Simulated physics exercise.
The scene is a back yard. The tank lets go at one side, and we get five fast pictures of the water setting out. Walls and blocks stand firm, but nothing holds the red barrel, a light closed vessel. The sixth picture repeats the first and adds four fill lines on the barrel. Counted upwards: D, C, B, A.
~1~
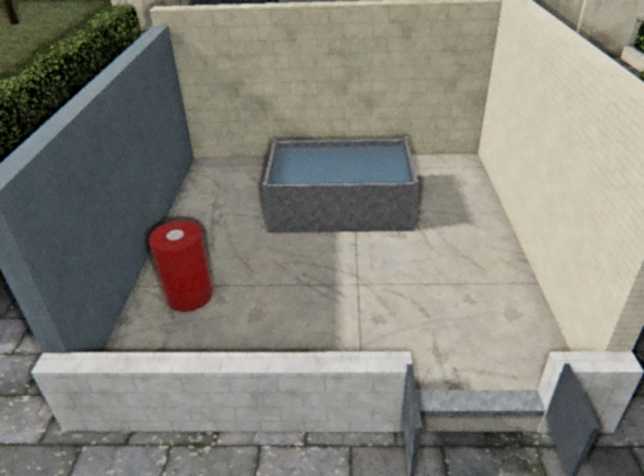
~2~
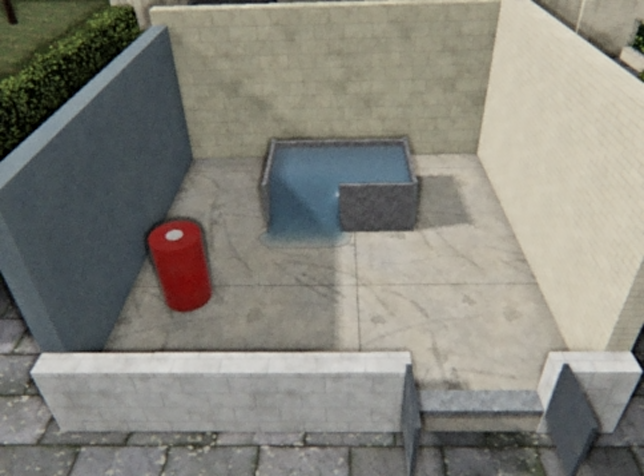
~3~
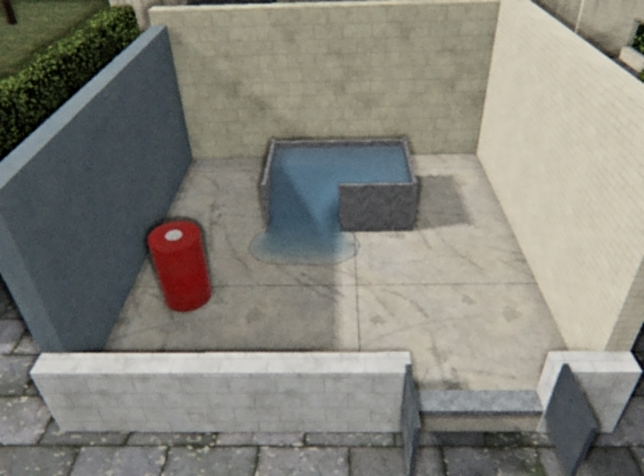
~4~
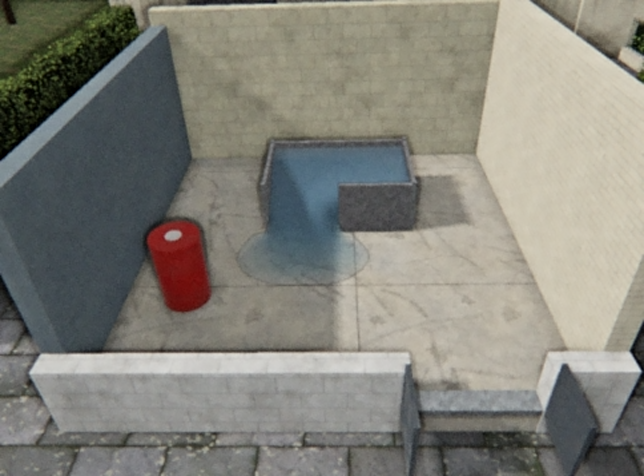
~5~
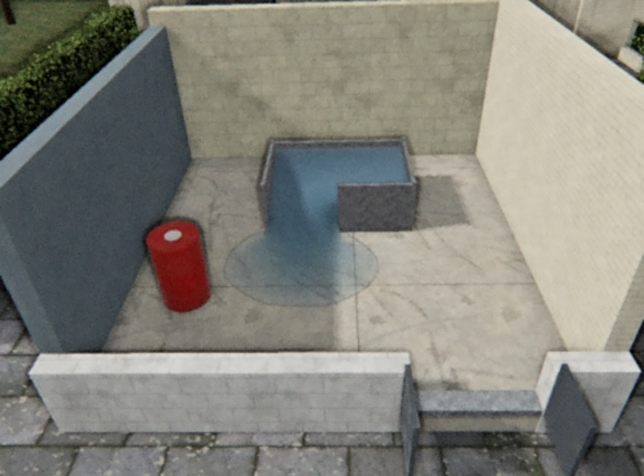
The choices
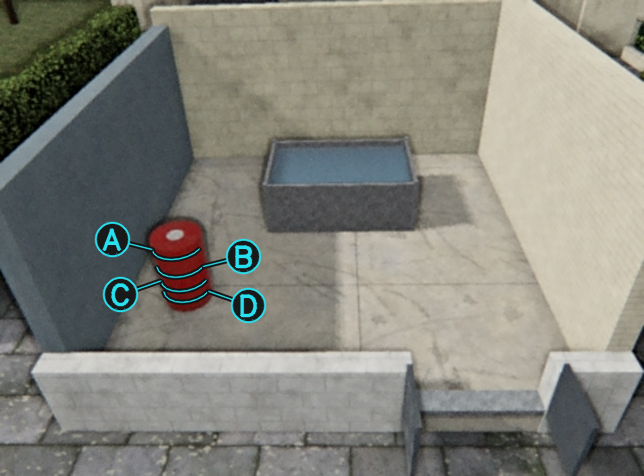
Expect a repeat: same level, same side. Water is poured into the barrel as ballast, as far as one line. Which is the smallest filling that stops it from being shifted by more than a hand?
C.
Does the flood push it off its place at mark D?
Yes, that goes wrong.
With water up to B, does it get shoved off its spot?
No.
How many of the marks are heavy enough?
Three of them.
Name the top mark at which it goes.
The answer is D.
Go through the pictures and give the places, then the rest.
Lid of the red barrel at (175, 235); tank full, its middle at (340, 166); open gate at (479, 355).
Water covers 2 % of the ground, mostly out of sight from here.
Water covers 4 % of the ground and is seen nearest the barrel at (263, 252).
Water covers 7 % of the ground and is seen nearest the barrel at (255, 272).
Lid of the red barrel at (173, 236); water covers 10 % of the ground and is seen nearest the barrel at (238, 278).
On the marked copy, A at (171, 259); B at (175, 277); C at (179, 291); D at (182, 302); from the bottom up D, C, B, A.
With A, it does not move.
With B, it does not move.
With C, it does not move.
With D, it is pushed about its own width away.
